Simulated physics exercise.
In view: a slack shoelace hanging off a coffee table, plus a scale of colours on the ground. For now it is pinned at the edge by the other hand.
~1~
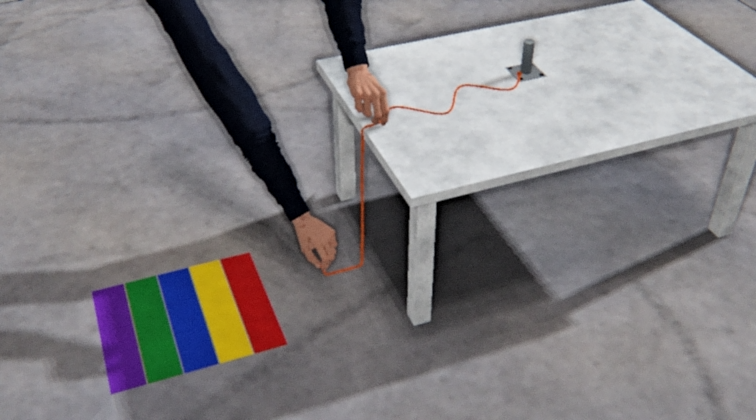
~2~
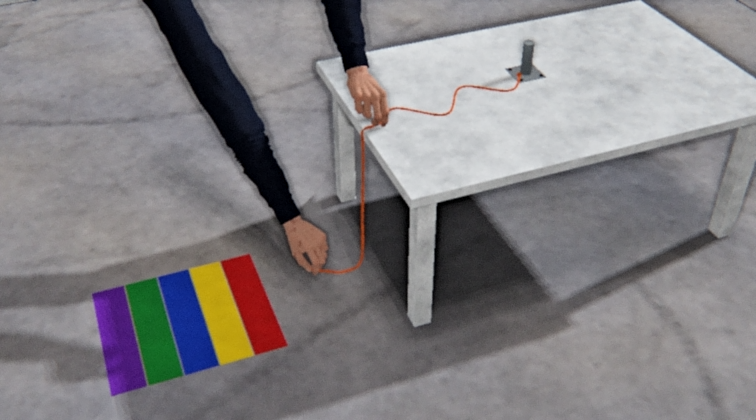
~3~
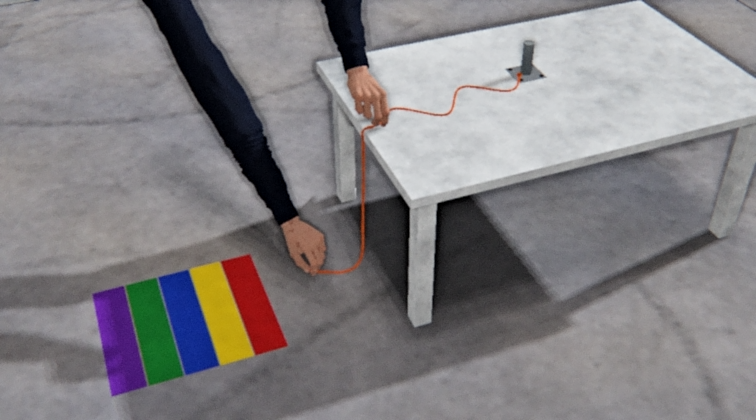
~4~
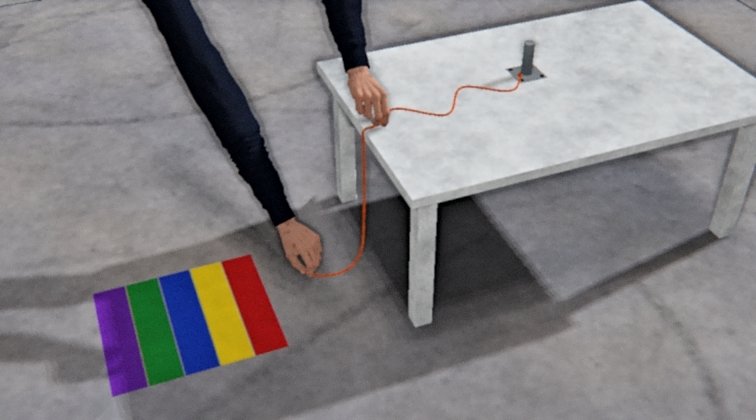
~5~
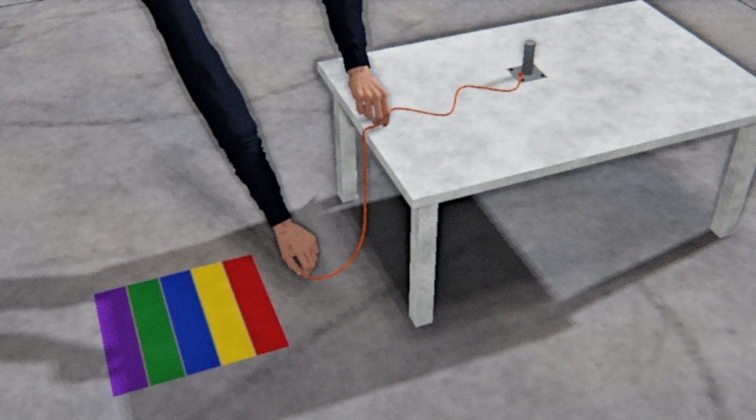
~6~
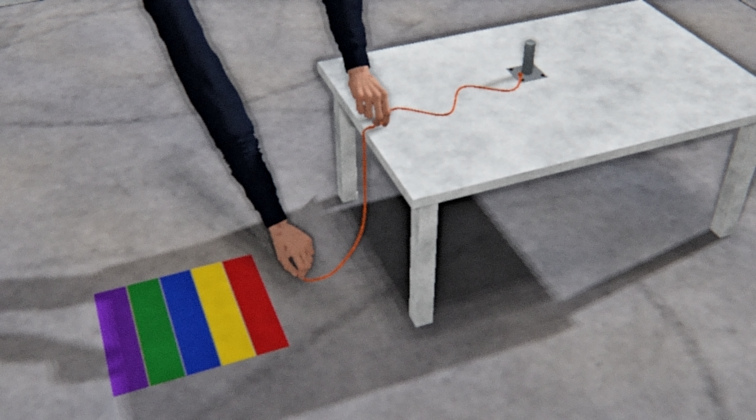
Two dark-sleeved arms reach in from the top left over a white coffee table on a grey, faintly cracked floor, seen from above at an angle. An orange-red shoelace runs from a small dark post on the tabletop to one hand at the edge, then hangs to the lower hand, right of purple, green, blue, yellow and red stripes. The lower hand draws its end slightly left, curving the hanging part, while the other hand and camera stay still.
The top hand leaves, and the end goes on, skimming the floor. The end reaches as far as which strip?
As far as the green strip.
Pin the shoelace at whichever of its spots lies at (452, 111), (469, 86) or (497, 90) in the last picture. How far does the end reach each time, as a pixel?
They end up at (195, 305), (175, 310) and (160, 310).
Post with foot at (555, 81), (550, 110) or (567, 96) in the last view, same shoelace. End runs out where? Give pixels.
Try by try: (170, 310), (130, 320) and (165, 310).
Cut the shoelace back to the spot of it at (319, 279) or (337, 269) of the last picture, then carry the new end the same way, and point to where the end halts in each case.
The pixels are (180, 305) and (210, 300), in that order.
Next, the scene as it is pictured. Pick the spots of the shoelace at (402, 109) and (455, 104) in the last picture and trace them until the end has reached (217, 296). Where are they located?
They go to (365, 127) and to (426, 108).
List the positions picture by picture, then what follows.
End (322, 266); red (264, 330); yellow (231, 340); blue (196, 349); green (161, 359); purple (125, 369), in the first frame.
End (312, 270); shoelace through (511, 90) (455, 97) (410, 110) (363, 137) (363, 201) (362, 255), in the second frame.
End (310, 271), in the third frame.
End (307, 272); shoelace through (512, 90) (455, 97) (410, 110) (364, 138) (364, 201) (358, 257), in the fourth frame.
End (303, 274), in the fifth frame.
End (298, 275); shoelace through (513, 90) (456, 97) (411, 110) (364, 137) (365, 201) (348, 257), in the sixth frame.
A little later, end near (217, 296); over yellow.
Next, end near (173, 308); over blue.
When it is tight, end near (147, 315); over green. It gets as far as the green strip.
